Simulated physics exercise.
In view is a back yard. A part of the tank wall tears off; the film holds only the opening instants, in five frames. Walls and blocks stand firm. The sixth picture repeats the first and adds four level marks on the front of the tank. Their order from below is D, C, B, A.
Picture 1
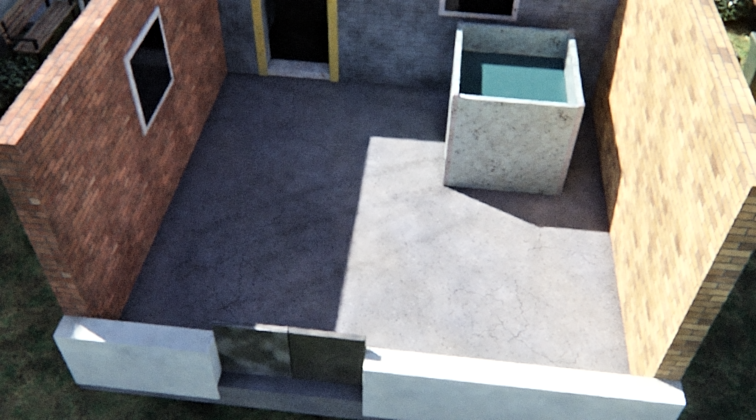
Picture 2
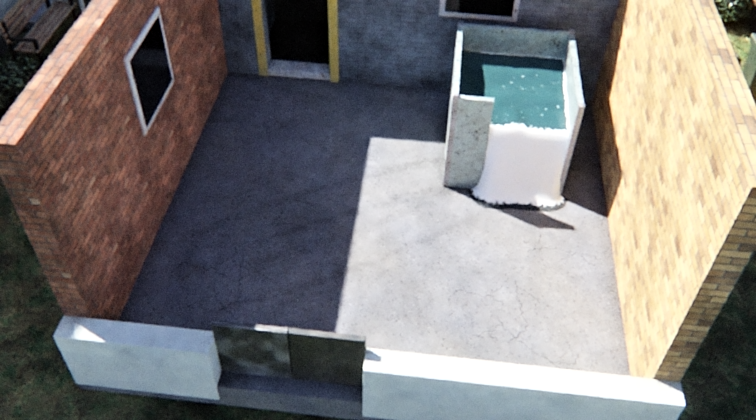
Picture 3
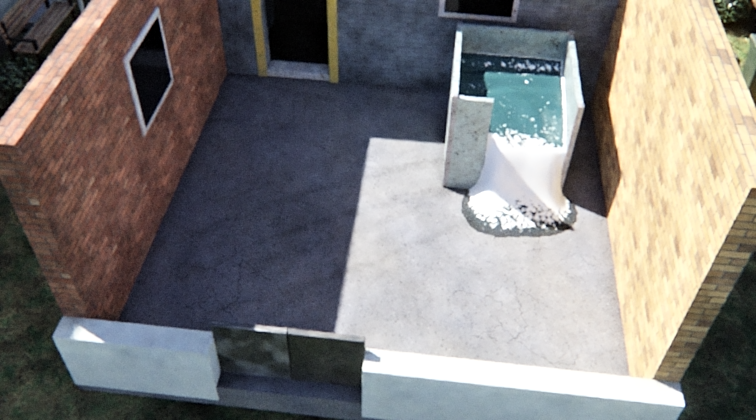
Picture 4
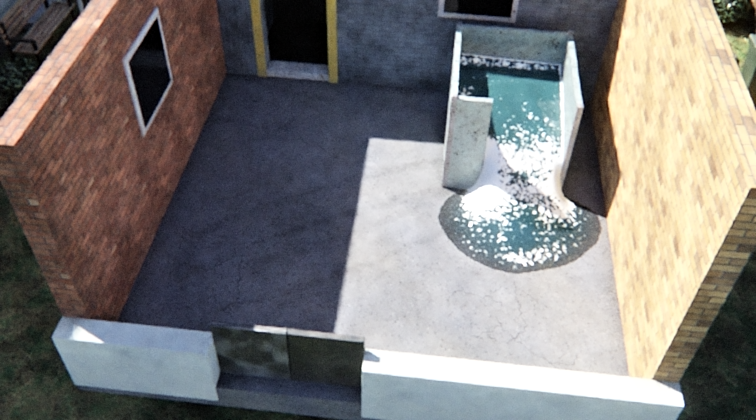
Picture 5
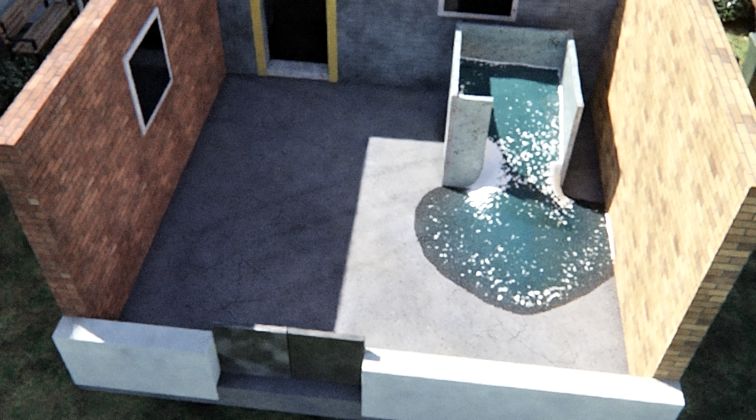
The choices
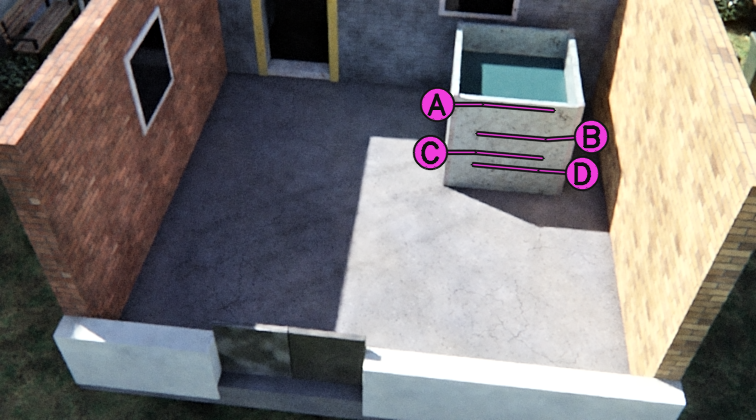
Water pours from the open front of a pale stone tank at the upper right of a walled back yard, seen from high above by a still camera. Brick walls flank the grey paving, with a yellow-framed doorway at the back and a dark gate between low white walls in front. The white, foaming sheet drops to the ground, then spreads forward and sideways in a widening, rounded teal pool flecked with white.
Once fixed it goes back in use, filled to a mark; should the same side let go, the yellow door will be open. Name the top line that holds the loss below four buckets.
Take B.
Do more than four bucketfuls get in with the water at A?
Yes.
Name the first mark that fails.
It is A.
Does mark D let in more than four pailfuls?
No.
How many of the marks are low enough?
Three.
On the marked copy, A at (517, 107); B at (512, 136); C at (508, 155); D at (506, 167); from the bottom up D, C, B, A.
With A, about 10 bucketfuls get in.
With B, a bucket or two gets in.
With C, nothing gets over.
With D, nothing gets over.
